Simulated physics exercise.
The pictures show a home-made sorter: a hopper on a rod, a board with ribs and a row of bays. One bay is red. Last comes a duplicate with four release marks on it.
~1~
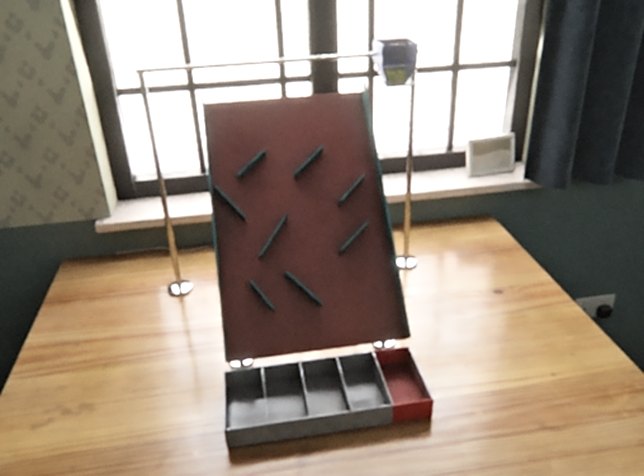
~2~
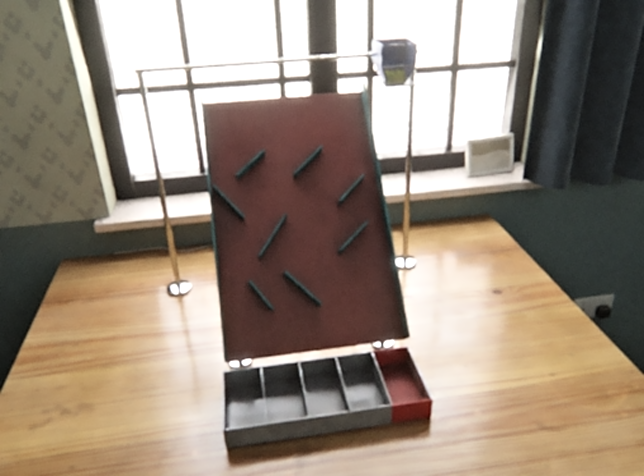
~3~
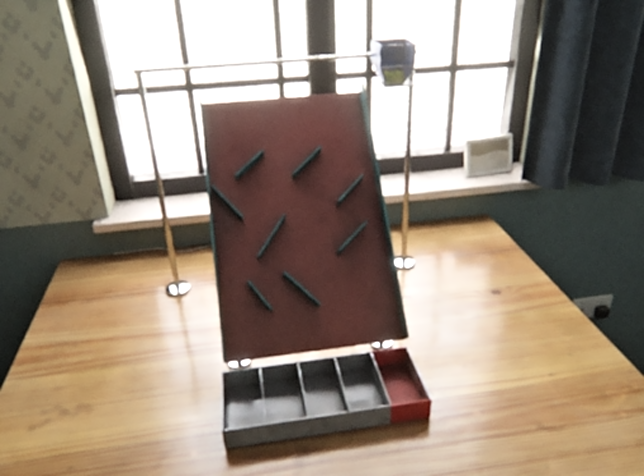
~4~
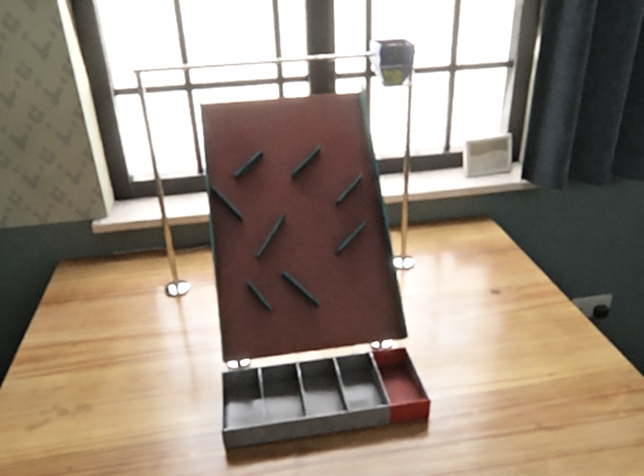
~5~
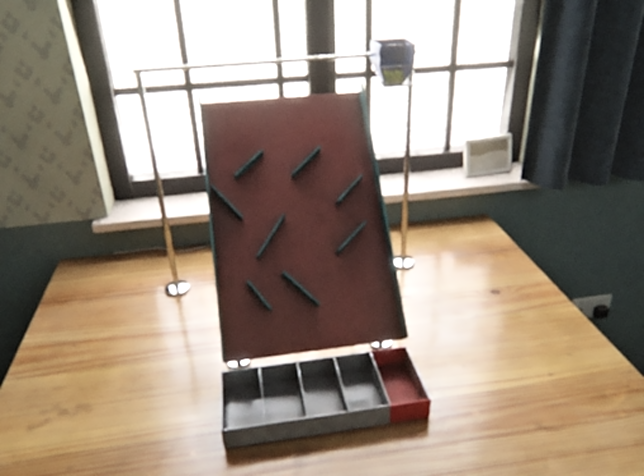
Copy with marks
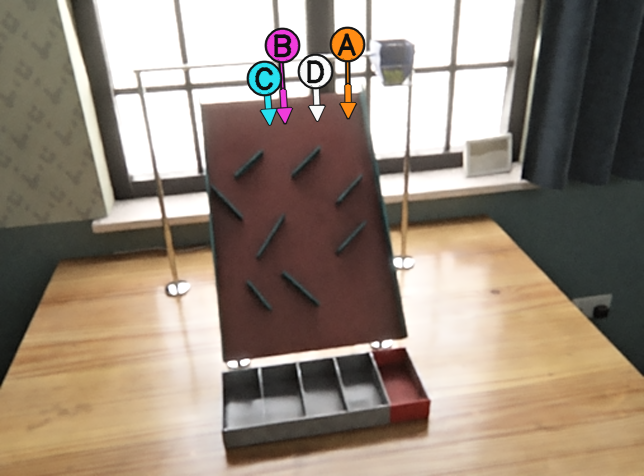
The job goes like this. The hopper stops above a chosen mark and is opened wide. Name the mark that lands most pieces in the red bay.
The best mark is A.
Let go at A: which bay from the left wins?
The fifth from the left.
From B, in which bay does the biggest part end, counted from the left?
The first.
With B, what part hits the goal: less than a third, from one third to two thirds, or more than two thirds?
Mark B gives less than a third.
On the marked copy, mark A meets the board at (348, 112); mark B meets the board at (284, 117); mark C meets the board at (269, 119); mark D meets the board at (317, 115).
Choosing A, close to half in the red bay, close to a third in other bays, a small share outside the box.
Choosing B, only a few in the red bay, all but a few in other bays.
Choosing C, a small share in the red bay, the bulk in other bays.
Choosing D, a small share in the red bay, the bulk in other bays.
